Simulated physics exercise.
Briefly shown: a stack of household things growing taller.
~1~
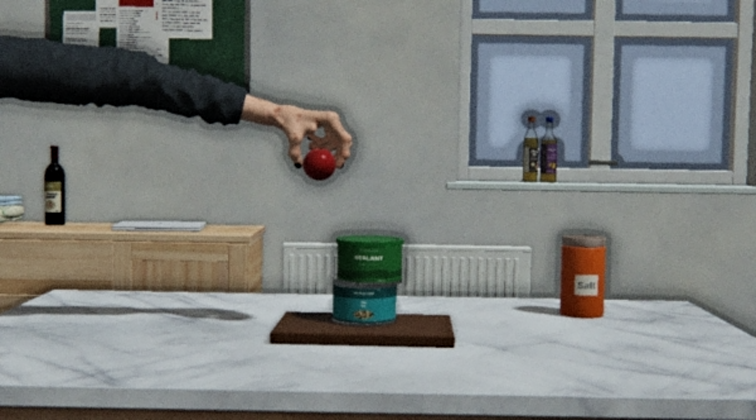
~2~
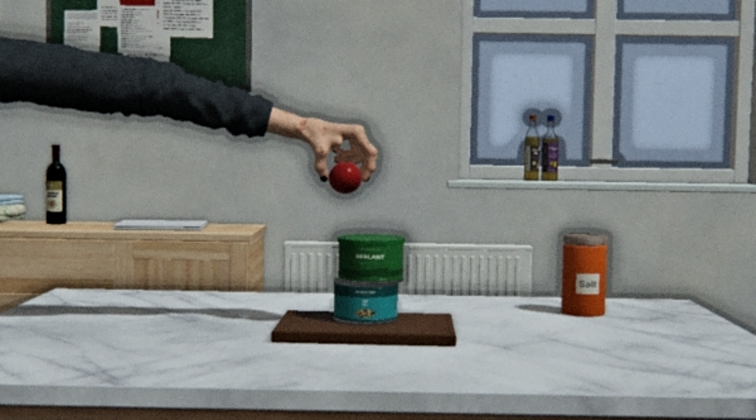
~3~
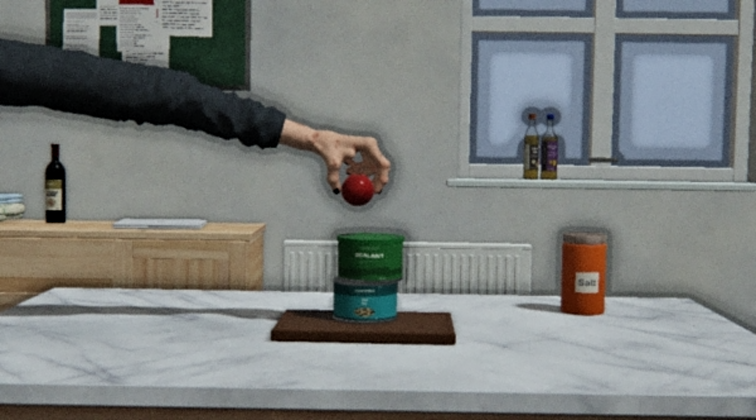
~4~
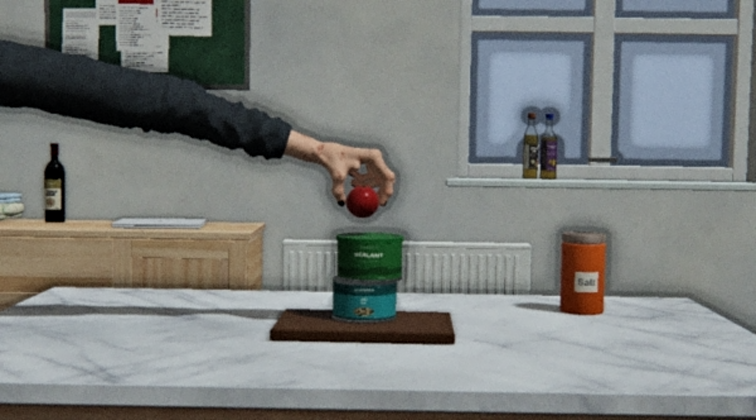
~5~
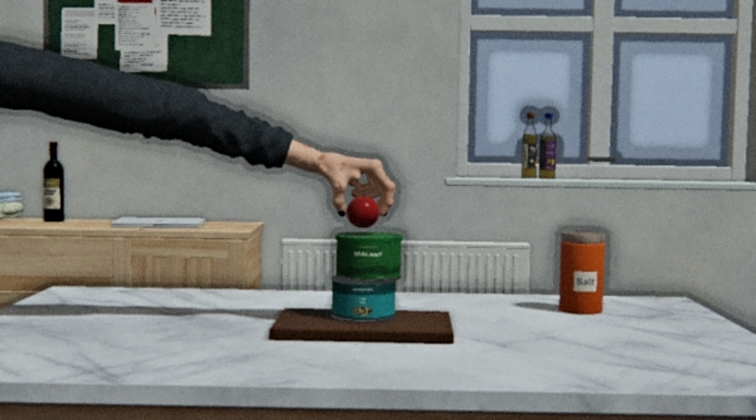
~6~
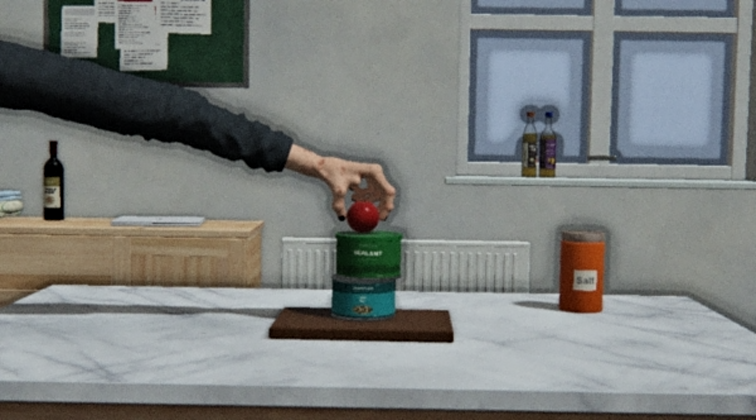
A hand in a dark sleeve, reaching in from the left, carries a small red tomato rightward and down over a marble-topped kitchen counter, seen from the front by a nearly still camera. Below it, a green tub sits on a turquoise tub on a dark brown board, with an orange salt container to the right. The hand slows and lowers the tomato onto the green lid, fingers still around it.
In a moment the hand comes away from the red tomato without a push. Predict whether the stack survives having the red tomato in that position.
Prediction: It survives.
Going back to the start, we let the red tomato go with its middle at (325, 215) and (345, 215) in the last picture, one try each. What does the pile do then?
Result of try one: The pile tips over; result of try two: The pile remains stable.
Then, 0.20 s on from there, no change.
Then, 0.70 s on from there, red tomato resting near (363, 217).
In the end, all 5 unmoved. At the end, from the last picture's camera, red tomato near (363, 217). The pile keeps its balance.
